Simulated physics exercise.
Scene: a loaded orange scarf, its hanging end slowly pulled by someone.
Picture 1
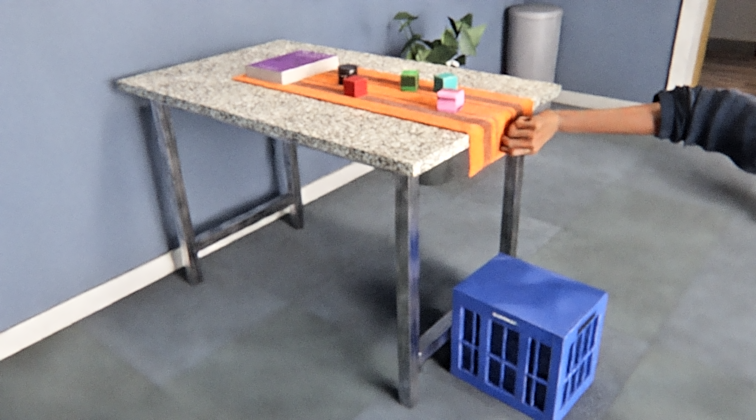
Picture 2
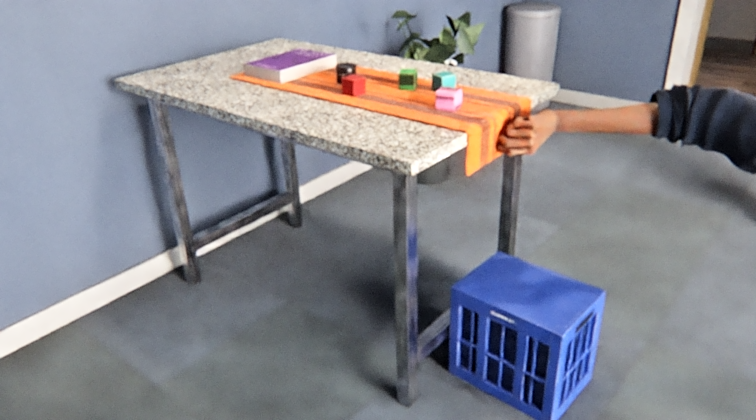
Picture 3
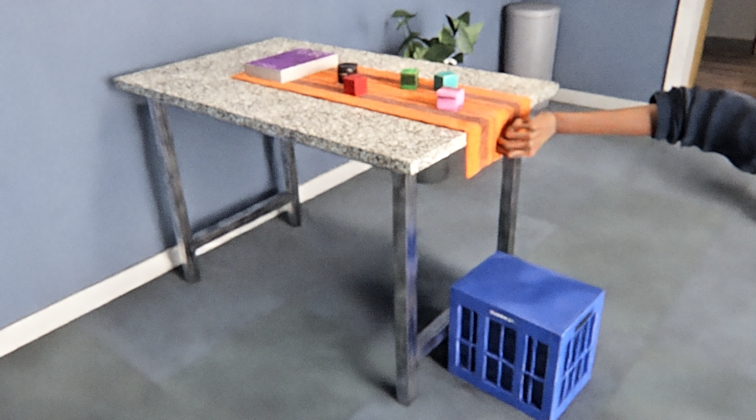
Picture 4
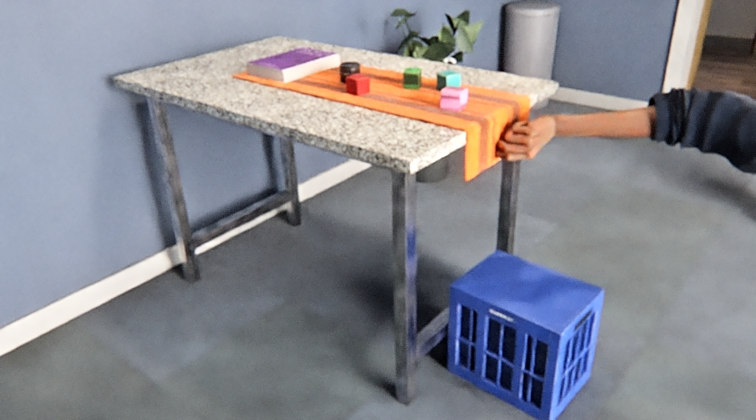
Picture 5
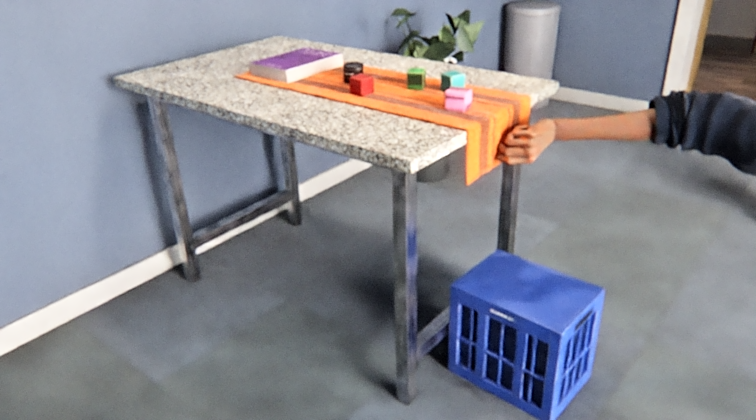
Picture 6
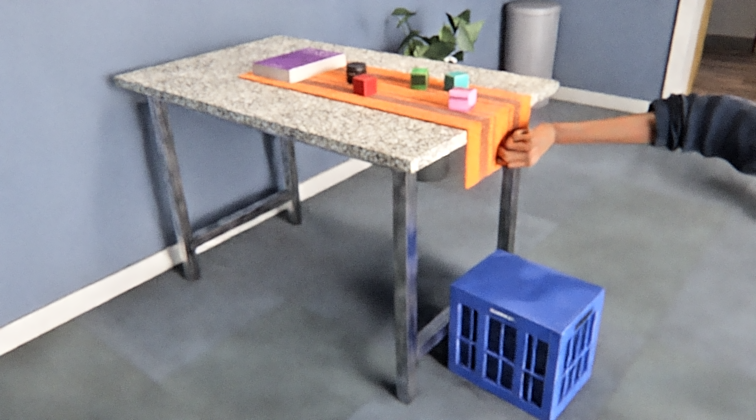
In a room with a blue-grey wall and grey floor, a speckled stone-topped table is seen from slightly above by a still camera. An orange striped scarf holds pink, turquoise, green and red cubes and a small black pot, with a purple book behind and a blue crate below right. A hand at right slowly draws the hanging end downward, and the objects creep rightward with the cloth.
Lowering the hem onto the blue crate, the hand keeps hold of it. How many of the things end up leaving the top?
Okay, the things that come down total three by my count.
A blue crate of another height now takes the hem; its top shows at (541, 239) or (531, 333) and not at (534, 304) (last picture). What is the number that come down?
The first gives 1, the second 4.
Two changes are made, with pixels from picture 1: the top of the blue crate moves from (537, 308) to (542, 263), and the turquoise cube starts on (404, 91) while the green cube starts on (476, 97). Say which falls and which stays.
The turquoise cube stays put; the green cube is lost.
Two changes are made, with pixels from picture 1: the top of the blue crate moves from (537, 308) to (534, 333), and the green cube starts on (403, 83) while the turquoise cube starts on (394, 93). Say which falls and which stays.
As for the green cube, it leaves the top; as for the turquoise cube, it leaves the top.
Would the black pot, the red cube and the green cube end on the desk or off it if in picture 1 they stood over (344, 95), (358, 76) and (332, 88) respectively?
The black pot stays on; the red cube does not fall; the green cube holds on.
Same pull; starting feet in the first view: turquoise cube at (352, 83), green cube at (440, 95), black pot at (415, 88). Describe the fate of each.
The turquoise cube stays put, the green cube ends up off, the black pot ends up off.
Early on, hem near (496, 239); pink cube and turquoise cube gone.
Midway, hem on the crate; pink cube, turquoise cube and green cube gone.
Finally, hem on the crate; pink cube, turquoise cube and green cube gone. Over the edge go three.
